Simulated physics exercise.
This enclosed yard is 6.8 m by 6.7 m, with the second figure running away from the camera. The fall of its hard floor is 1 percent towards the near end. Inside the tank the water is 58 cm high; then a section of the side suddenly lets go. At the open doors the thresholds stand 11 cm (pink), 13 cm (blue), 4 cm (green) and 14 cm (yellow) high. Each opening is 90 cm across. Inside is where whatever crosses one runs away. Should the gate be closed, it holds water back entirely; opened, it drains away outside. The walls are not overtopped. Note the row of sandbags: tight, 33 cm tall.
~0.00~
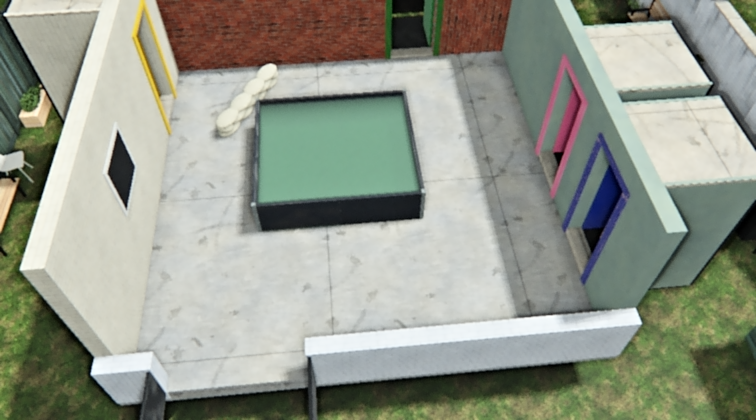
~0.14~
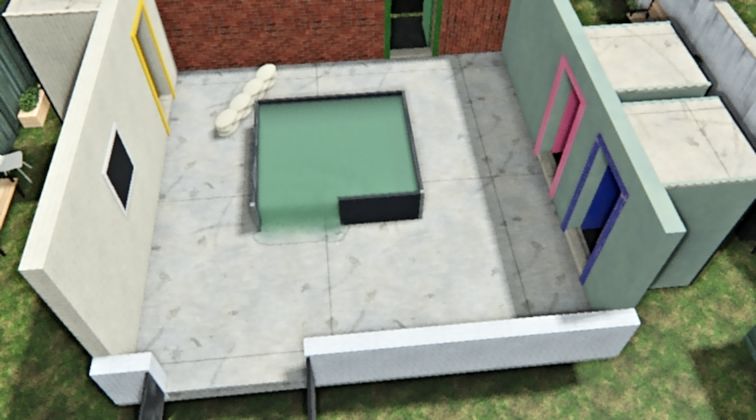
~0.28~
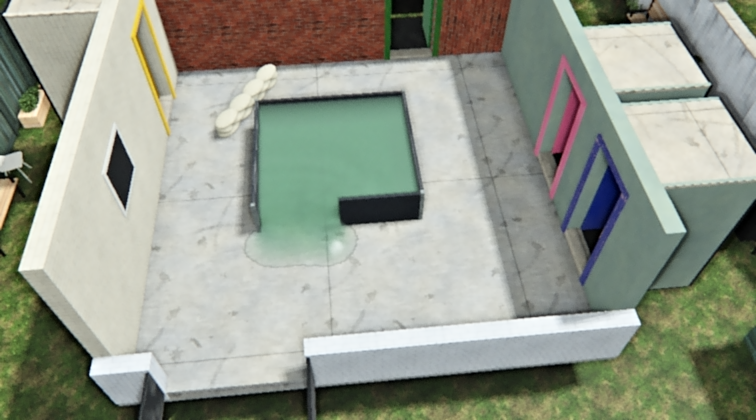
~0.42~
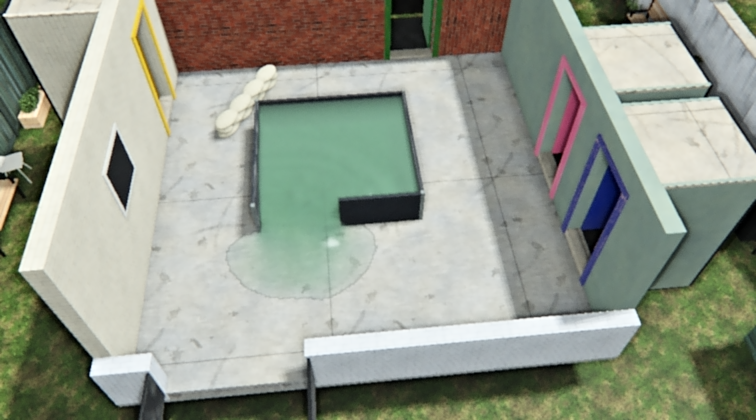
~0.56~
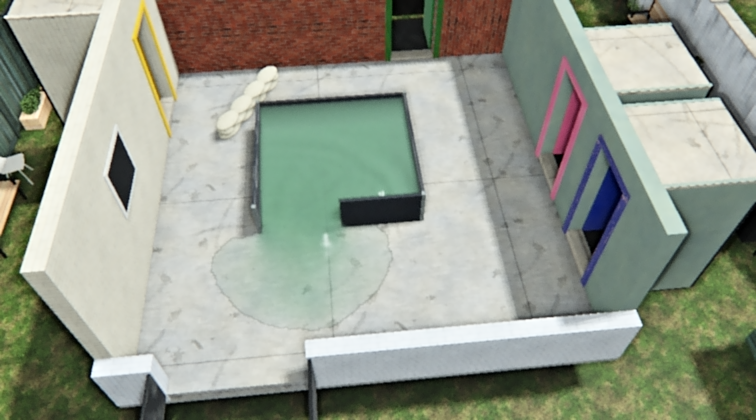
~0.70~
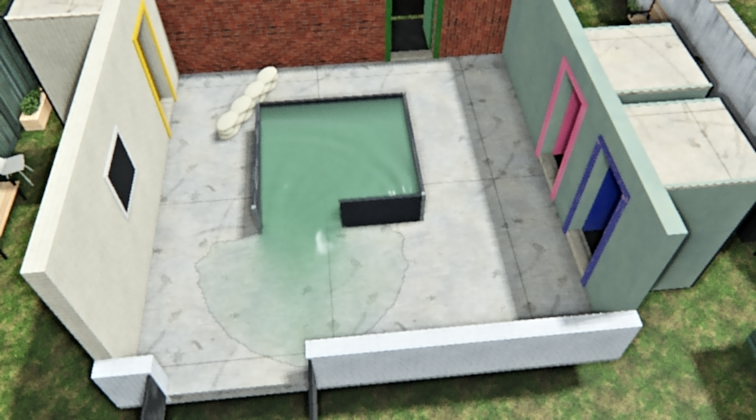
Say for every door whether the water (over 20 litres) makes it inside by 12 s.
One by one: The pink door never breaches the limit, the blue door never breaches the limit, the green door never breaches the limit, the yellow door never breaches the limit.
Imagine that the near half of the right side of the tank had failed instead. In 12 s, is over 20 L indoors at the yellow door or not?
Against the limit, yellow does not exceed it.
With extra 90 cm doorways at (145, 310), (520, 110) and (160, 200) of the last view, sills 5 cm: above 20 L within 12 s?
Taking them in order, the first gets enough, the second too little and the third too little.
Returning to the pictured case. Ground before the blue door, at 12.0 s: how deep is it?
About 5.0 cm deep.
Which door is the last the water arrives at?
Lab note: Last arrival at the green door.
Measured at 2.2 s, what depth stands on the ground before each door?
Centimetres: Pink 0 / blue 0 / green 0 / yellow 0.
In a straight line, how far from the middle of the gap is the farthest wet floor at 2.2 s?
I'd put it close to 4.4 m.
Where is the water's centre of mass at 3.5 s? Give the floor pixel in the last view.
Its balance point sits around (335, 219).
After 1.4 s water covers 20 % of the floor and is deepest (38 cm) near (276, 235); pink door not reached, blue door not reached, green door not reached, yellow door not reached.
After 2.2 s water covers 25 % of the floor and is deepest (33 cm) near (325, 351); pink door not reached, blue door not reached, green door not reached, yellow door not reached.
After 3.5 s water covers 35 % of the floor and is deepest (24 cm) near (325, 351); pink door not reached, blue door 10 cm at the sill, 0 L in, green door not reached, yellow door not reached.
After 7.0 s water covers 70 % of the floor and is deepest (14 cm) near (326, 363); pink door 4 cm at the sill, 0 L in, blue door 8 cm at the sill, 1 L in, green door not reached, yellow door 1 cm at the sill, 0 L in.
After 12.0 s water covers 90 % of the floor and is deepest (8 cm) near (326, 363); pink door 3 cm at the sill, 0 L in, blue door 5 cm at the sill, 1 L in, green door 4 cm at the sill, 0 L in, yellow door 2 cm at the sill, 0 L in.
